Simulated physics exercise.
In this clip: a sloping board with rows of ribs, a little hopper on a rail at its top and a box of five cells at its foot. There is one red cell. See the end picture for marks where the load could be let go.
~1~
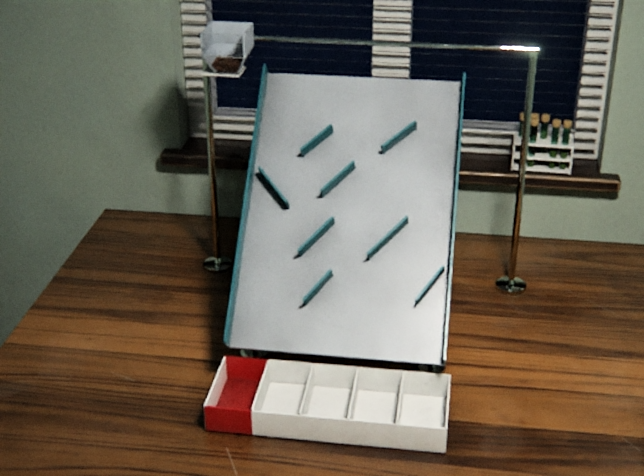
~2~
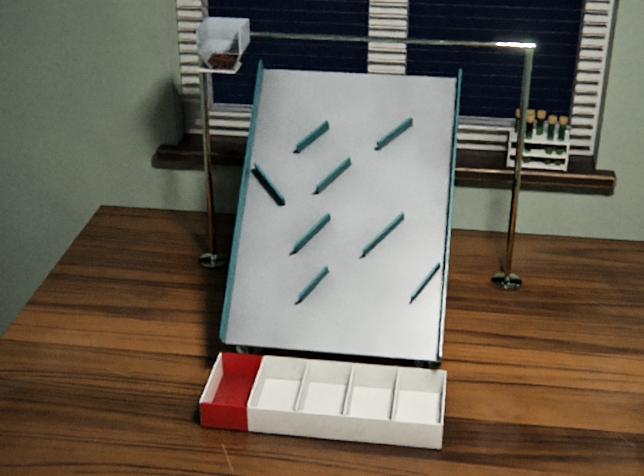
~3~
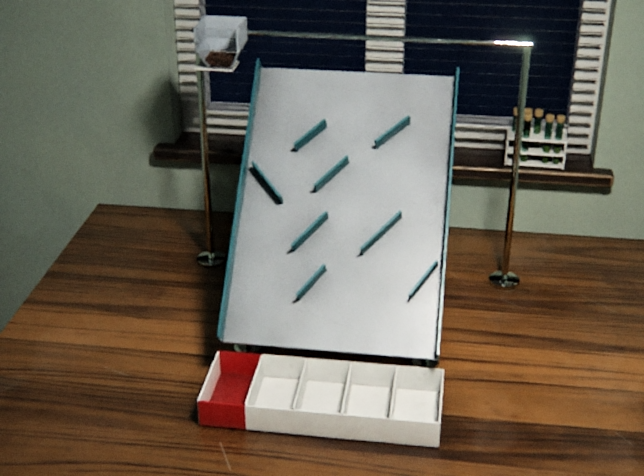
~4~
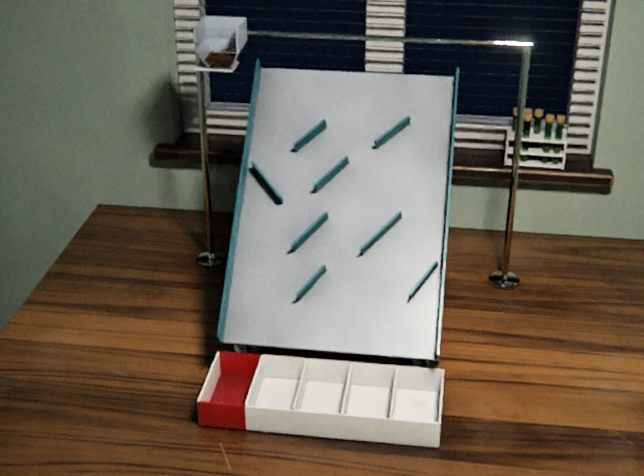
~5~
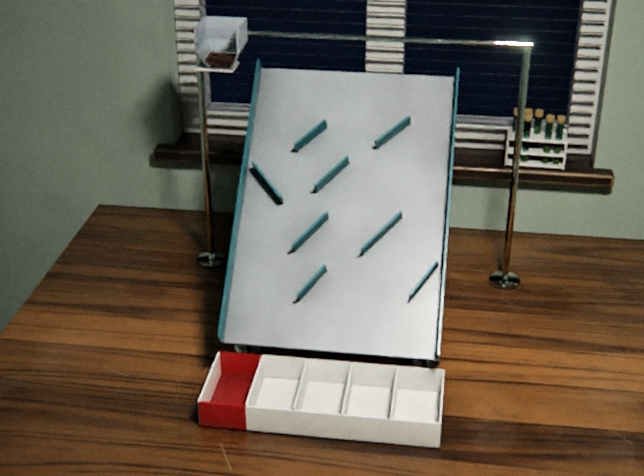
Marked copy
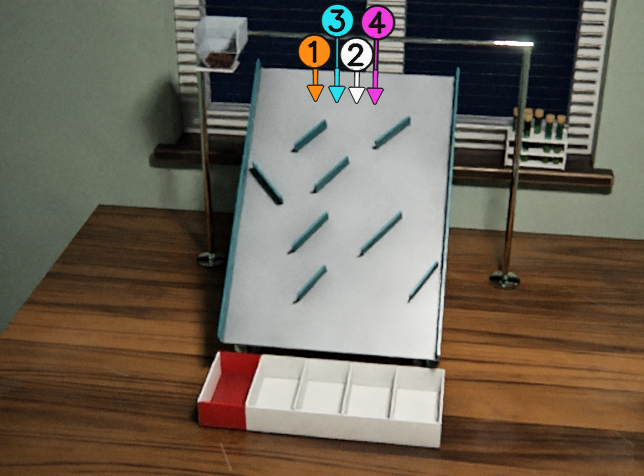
The clip opens on a sloping white board with slanted green ribs, a small hopper of brown bits at its upper left and a five-cell box at its foot, the leftmost cell red. The view shifts very slightly at first, then stays steady, and nothing on the table moves.
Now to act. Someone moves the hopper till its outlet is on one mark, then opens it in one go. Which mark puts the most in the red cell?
Go for 1.
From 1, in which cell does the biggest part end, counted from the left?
The first from the left.
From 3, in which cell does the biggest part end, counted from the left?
It is the first one.
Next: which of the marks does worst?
4.
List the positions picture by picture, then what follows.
Hopper near (229, 65), allspice berries, door shut, in the first picture.
Ribs (296, 146) to (328, 121), (378, 143) to (412, 117), (254, 163) to (283, 199), in the second picture.
Ribs (314, 185) to (347, 156), (291, 246) to (326, 212), (361, 249) to (401, 211), in the third picture.
Ribs (296, 295) to (324, 265), (409, 295) to (437, 261), in the fourth picture.
Red cell near (223, 414), number 1 of 5 from the left, in the fifth picture.
On the marked copy, mark 1 meets the board at (315, 95); mark 2 meets the board at (356, 97); mark 3 meets the board at (336, 96); mark 4 meets the board at (374, 98).
Choosing 1, all but a few in the red cell, a small share in other cells.
Choosing 2, close to half in the red cell, close to half in other cells, only a few outside the box.
Choosing 3, close to two thirds in the red cell, close to a quarter in other cells, a small share outside the box.
Choosing 4, close to a third in the red cell, close to two thirds in other cells, only a few outside the box.
